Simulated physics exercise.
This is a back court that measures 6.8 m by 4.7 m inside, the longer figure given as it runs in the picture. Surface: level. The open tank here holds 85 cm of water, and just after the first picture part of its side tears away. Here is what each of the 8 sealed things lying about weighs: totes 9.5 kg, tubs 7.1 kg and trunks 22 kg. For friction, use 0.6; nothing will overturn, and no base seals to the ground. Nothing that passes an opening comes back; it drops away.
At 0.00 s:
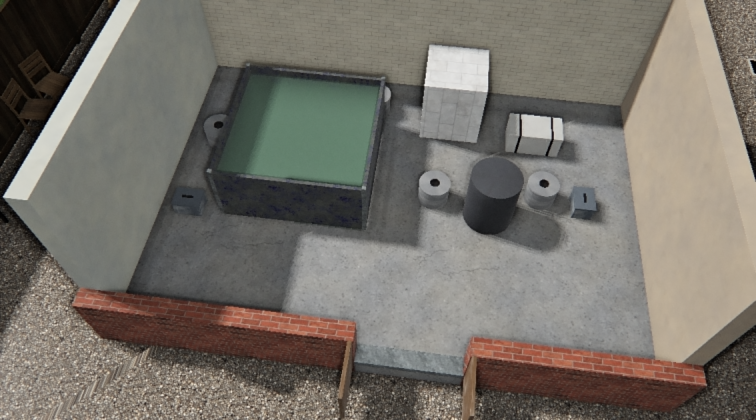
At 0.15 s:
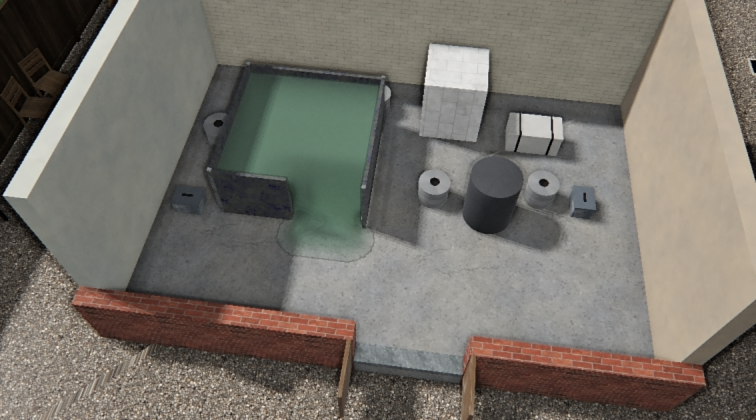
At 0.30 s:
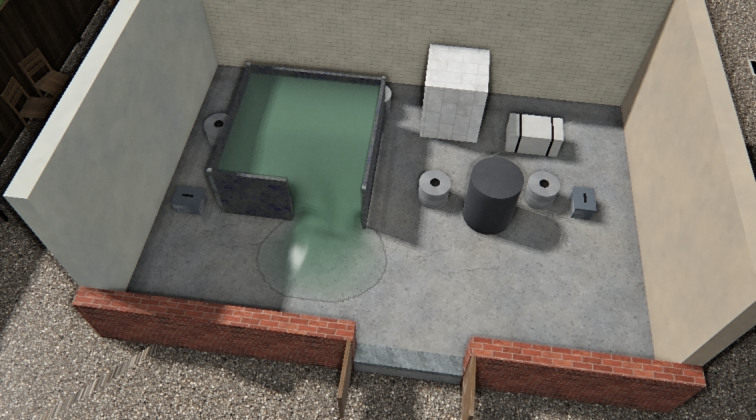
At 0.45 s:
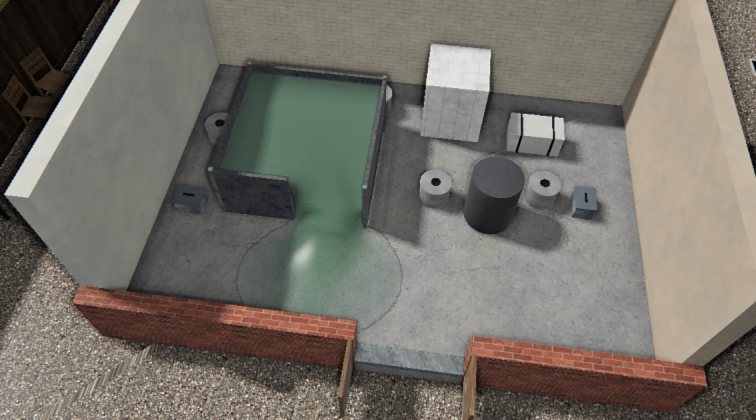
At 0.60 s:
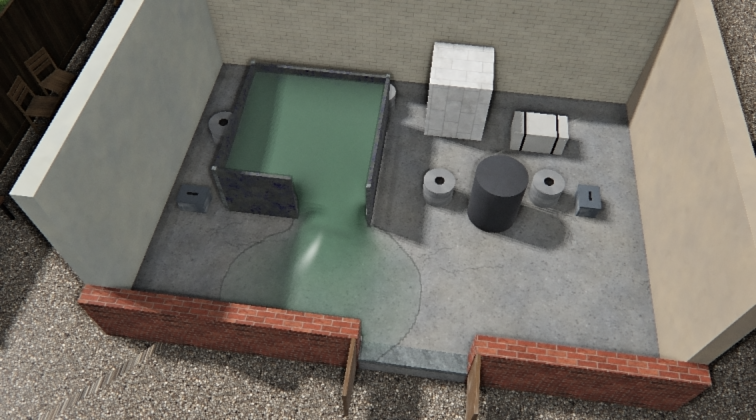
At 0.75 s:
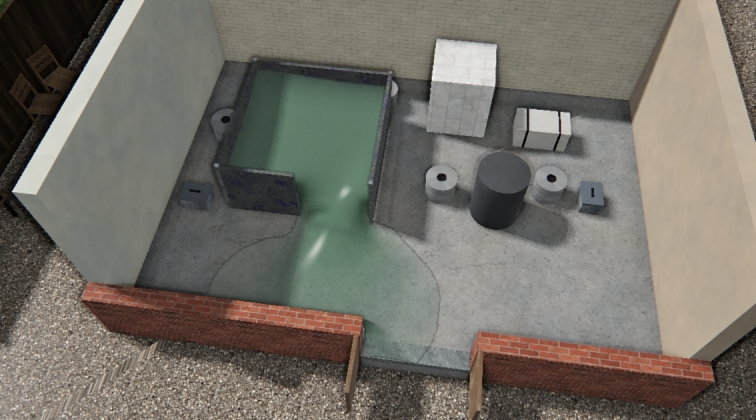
A walled back court with a concrete floor and a low red-brick front wall, gapped in the middle, is seen from high above. A dark-sided tank of green water stands at left, with a pale block, a strapped white trunk, a dark grey cylinder and small grey containers to the right. Part of the tank's front tears away and water spreads forward across the floor to the brick wall and gap, while the containers stay put and the camera drifts slightly.
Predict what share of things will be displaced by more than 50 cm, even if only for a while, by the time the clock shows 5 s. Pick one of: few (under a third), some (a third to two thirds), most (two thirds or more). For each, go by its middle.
Some.
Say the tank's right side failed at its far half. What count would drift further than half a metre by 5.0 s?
The answer would then be 7.
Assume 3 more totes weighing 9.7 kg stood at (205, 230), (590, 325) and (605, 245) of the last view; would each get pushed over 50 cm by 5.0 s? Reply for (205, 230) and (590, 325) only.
Result, in sequence: Exceeded / exceeded.
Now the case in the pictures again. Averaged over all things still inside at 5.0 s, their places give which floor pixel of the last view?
The centre is close to (418, 134).
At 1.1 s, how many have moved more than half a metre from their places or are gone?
Count then: 0.
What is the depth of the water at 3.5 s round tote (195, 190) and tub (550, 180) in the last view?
Depth approx. 12 cm / 0 cm.
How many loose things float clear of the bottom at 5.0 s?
At that time the total is 3.
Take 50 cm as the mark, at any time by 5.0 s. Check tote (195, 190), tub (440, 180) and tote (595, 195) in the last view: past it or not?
Taking them in turn, the answers are greater, smaller and smaller.
After 1.1 s 0 of 8 are over 50 cm from their spots; 0 afloat.
After 2.2 s 0 of 8 are over 50 cm from their spots; 0 afloat.
After 3.5 s 2 of 8 are over 50 cm from their spots; 2 afloat.
After 5.0 s 3 of 8 are over 50 cm from their spots, and 3 have been at some point; 3 afloat.
